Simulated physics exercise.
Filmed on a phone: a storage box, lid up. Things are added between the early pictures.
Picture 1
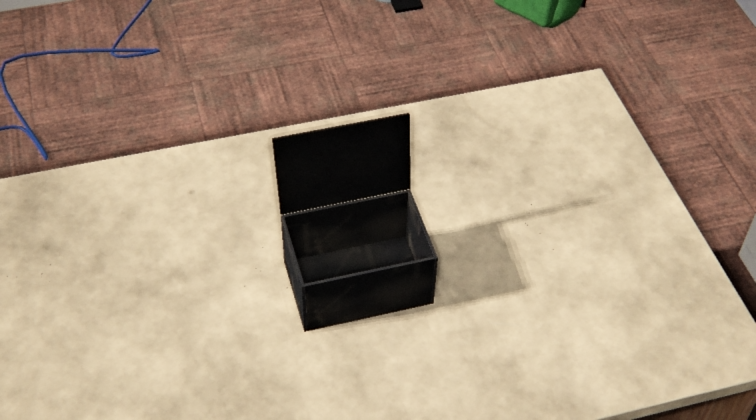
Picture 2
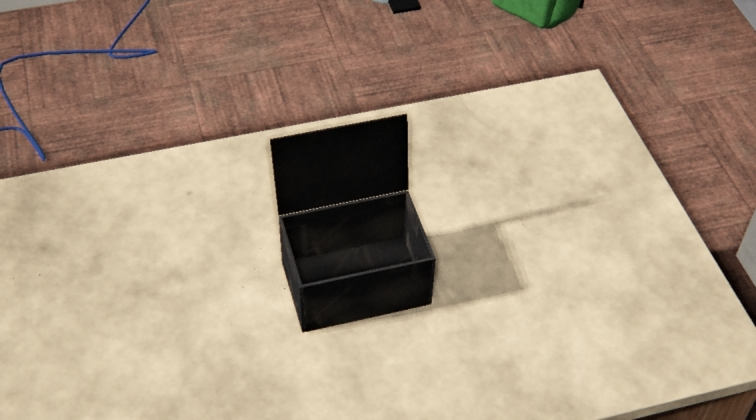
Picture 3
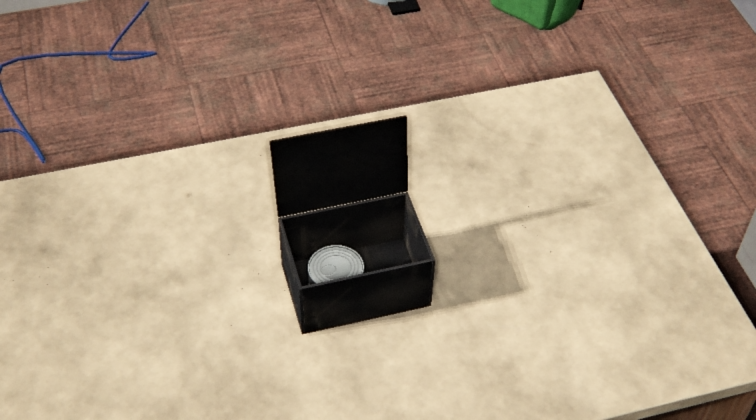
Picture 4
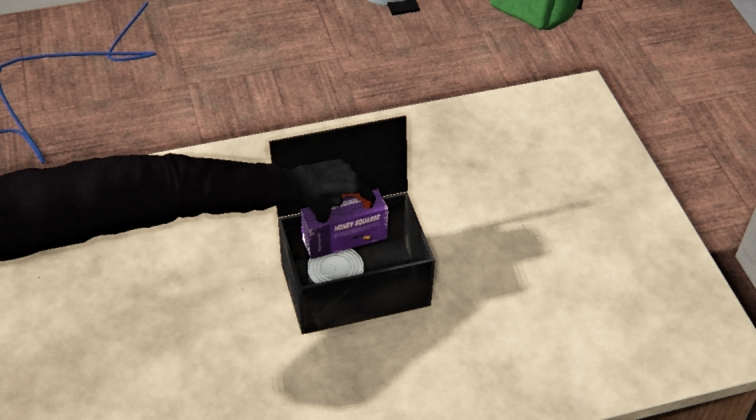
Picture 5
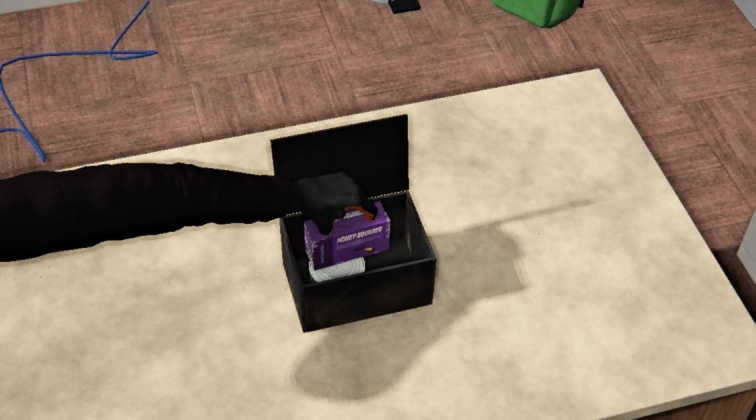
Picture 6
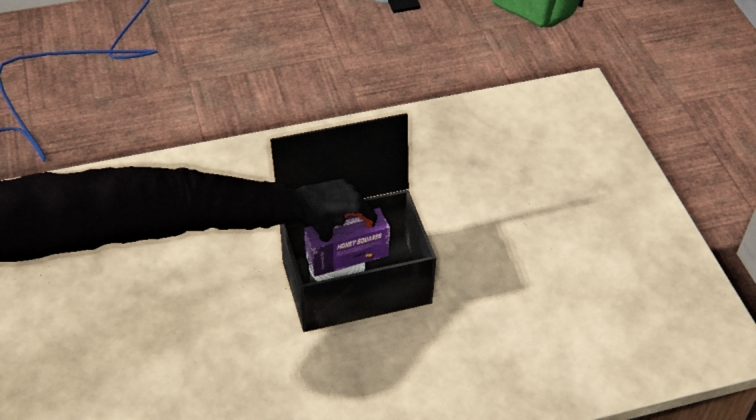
The video shows an open black box, empty at first, on a pale tabletop; a round, light-coloured object appears inside, then a black-sleeved arm reaches in from the left and lowers a purple carton slightly into the box.
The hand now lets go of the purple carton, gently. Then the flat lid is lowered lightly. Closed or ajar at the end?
It will not close.
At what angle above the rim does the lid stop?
About 16°.
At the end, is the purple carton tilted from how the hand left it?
The purple carton stays as placed.
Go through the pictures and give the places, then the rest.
In the first picture, the last thing is not in view yet.
In the second picture, the last thing is not in view yet.
In the third picture, the last thing is not in view yet; black tub (336, 276).
The fourth picture shows on its way; purple carton (345, 224).
The fifth picture shows on its way; purple carton (347, 236).
The sixth picture shows in place under the hand; purple carton (347, 242).
Then, 1.30 s later than the last frame, lid 77° above the rim.
Then, 1.90 s later than the last frame, lid 39° above the rim.
When it is over, lid 16° above the rim; both as before. End places, in pixels of the last picture, purple carton near (347, 243).
